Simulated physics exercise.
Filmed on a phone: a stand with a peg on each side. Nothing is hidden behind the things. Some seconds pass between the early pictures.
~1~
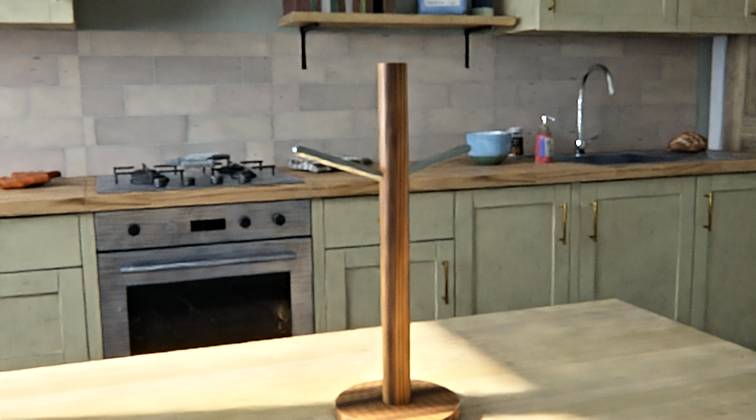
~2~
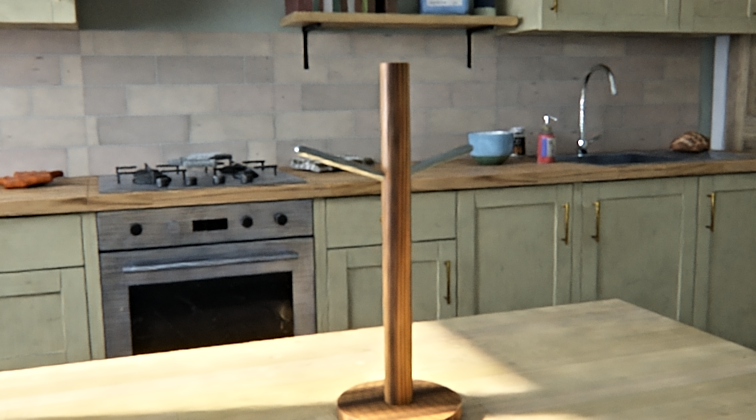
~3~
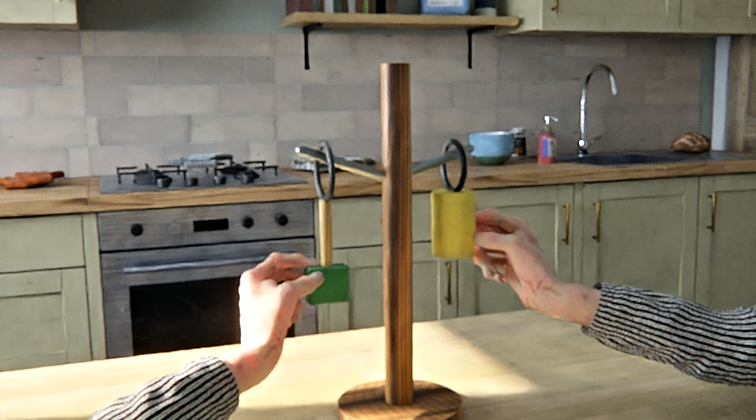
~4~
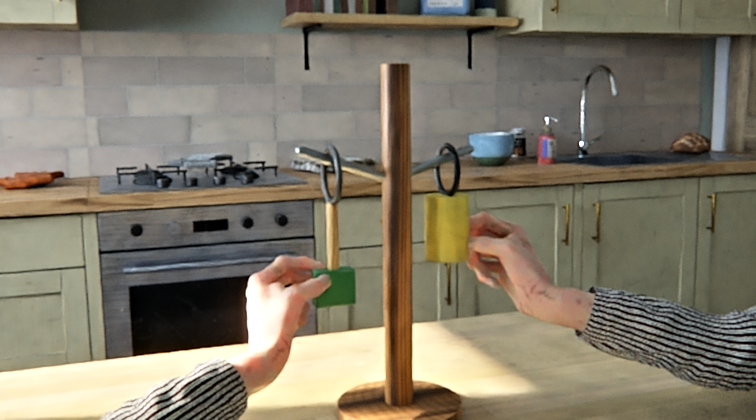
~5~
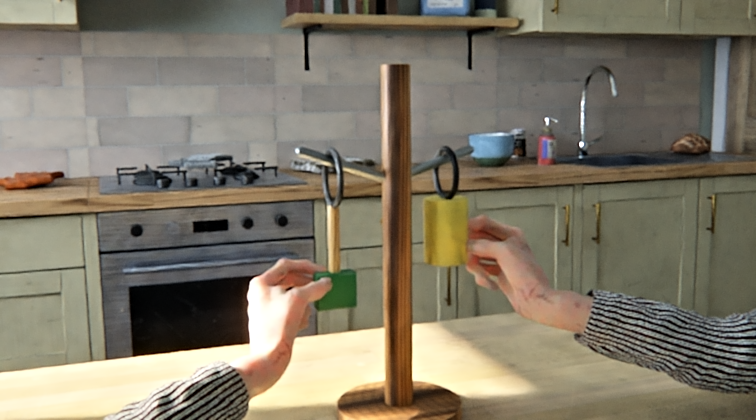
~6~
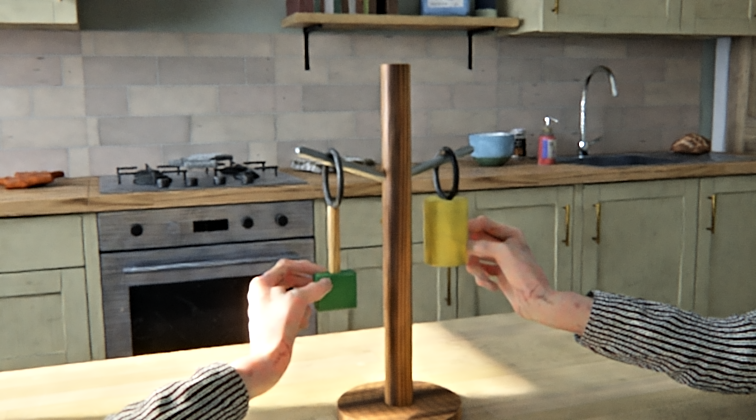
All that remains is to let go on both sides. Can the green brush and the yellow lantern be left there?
The green brush stays on its peg and the yellow lantern stays on its peg.
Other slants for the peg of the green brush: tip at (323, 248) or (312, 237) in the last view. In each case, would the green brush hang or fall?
The green brush falls off; slips down.
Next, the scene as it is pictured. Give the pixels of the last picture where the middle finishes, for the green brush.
Roughly at (371, 243).
Then, 0.14 s past the last view, green brush leaning 8° off how it started near (342, 236); yellow lantern leaning 8° off how it started near (441, 210).
Then, 0.26 s past the last view, green brush leaning 8° off how it started near (357, 239); yellow lantern travelled a little near (432, 212).
Finally, the green brush hangs there, near (371, 243); the yellow lantern hangs there, near (432, 212).
